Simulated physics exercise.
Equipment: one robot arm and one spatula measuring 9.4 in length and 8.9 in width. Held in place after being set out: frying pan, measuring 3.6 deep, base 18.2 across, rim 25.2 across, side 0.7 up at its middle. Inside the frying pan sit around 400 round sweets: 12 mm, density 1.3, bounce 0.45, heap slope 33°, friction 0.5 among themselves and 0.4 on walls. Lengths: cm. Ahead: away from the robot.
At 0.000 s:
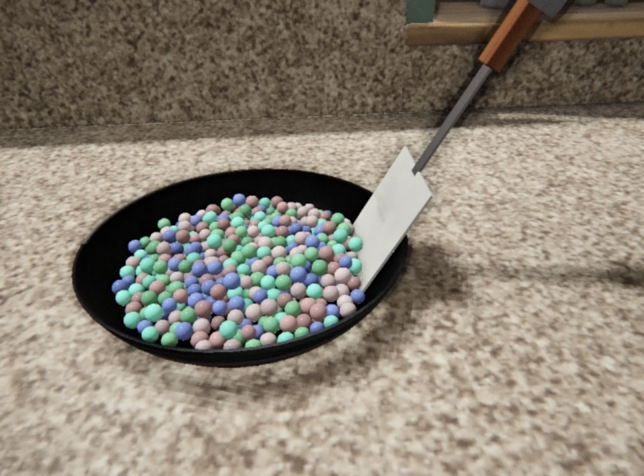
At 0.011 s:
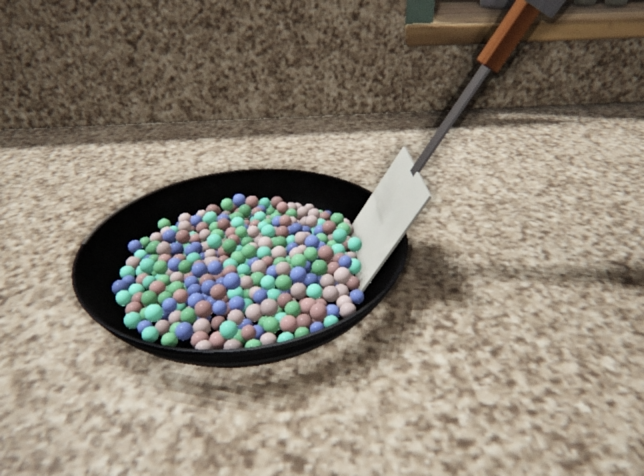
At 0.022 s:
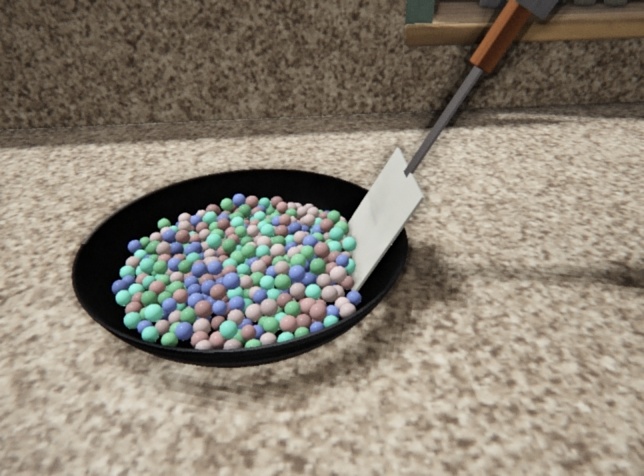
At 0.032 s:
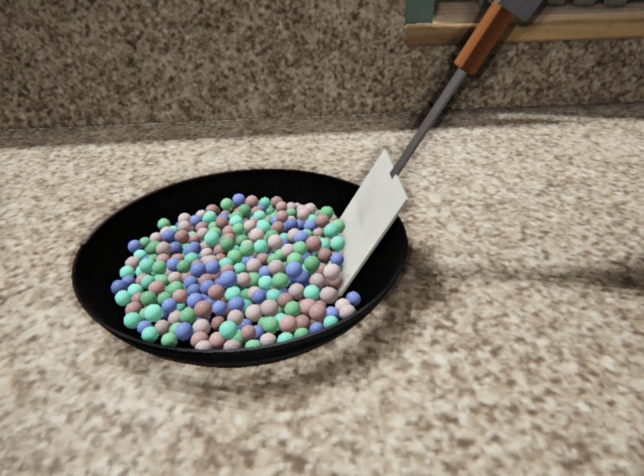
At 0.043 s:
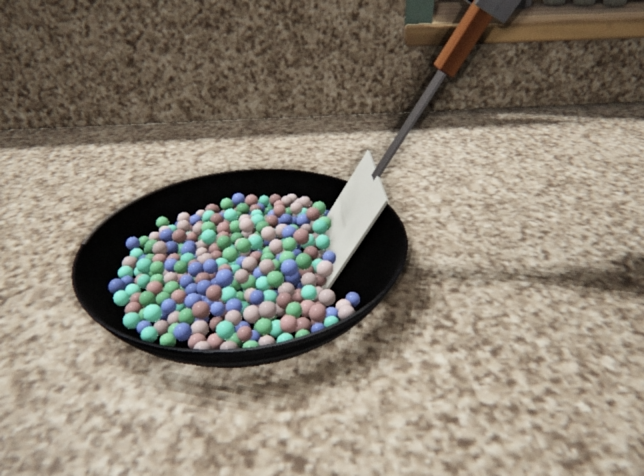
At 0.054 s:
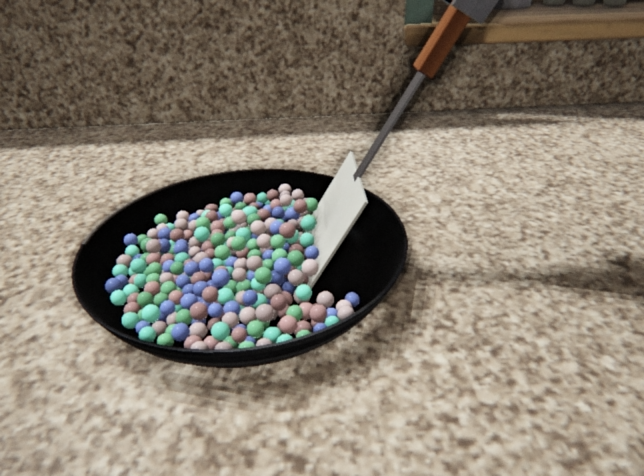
On a speckled counter, a robot-held spatula pushes colourful balls leftward in a black pan.
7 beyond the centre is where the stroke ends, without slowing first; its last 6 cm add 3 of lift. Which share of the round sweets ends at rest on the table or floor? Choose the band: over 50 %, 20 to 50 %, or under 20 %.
20 to 50 %.
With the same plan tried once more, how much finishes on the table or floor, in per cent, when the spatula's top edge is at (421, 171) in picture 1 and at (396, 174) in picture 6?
My guess would be close to 5 per cent.
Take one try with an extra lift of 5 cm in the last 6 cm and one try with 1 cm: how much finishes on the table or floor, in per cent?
Roughly 25 per cent, then 30 per cent.
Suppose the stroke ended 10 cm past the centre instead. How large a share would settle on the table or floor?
I'd expect close to 40 per cent then.
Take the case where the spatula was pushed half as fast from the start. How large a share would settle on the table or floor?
Estimated result: Some 10 %.
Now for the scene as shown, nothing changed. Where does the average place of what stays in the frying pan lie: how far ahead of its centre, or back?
I'd say close to 4.5 cm toward the front.
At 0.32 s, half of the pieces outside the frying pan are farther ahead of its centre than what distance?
I reckon roughly 22 centimetres.
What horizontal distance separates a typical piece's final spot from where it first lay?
Level distance of roughly 5 cm.
By 0.08 s, sloping 60°, highest piece 6 above the table; 395 in the frying pan.
By 0.11 s, sloping 60°, highest piece 7 above the table; 395 in the frying pan.
By 0.32 s, sloping 60°, highest piece 8 above the table; 277 in the frying pan, 107 on the table or floor, 11 on the blade or in flight.
By 1.37 s, sloping 60°, highest piece 4 above the table; 277 in the frying pan, 118 on the table or floor.
Final count, 277 in the frying pan, 118 on the table or floor. That is 30 % on the table or floor.
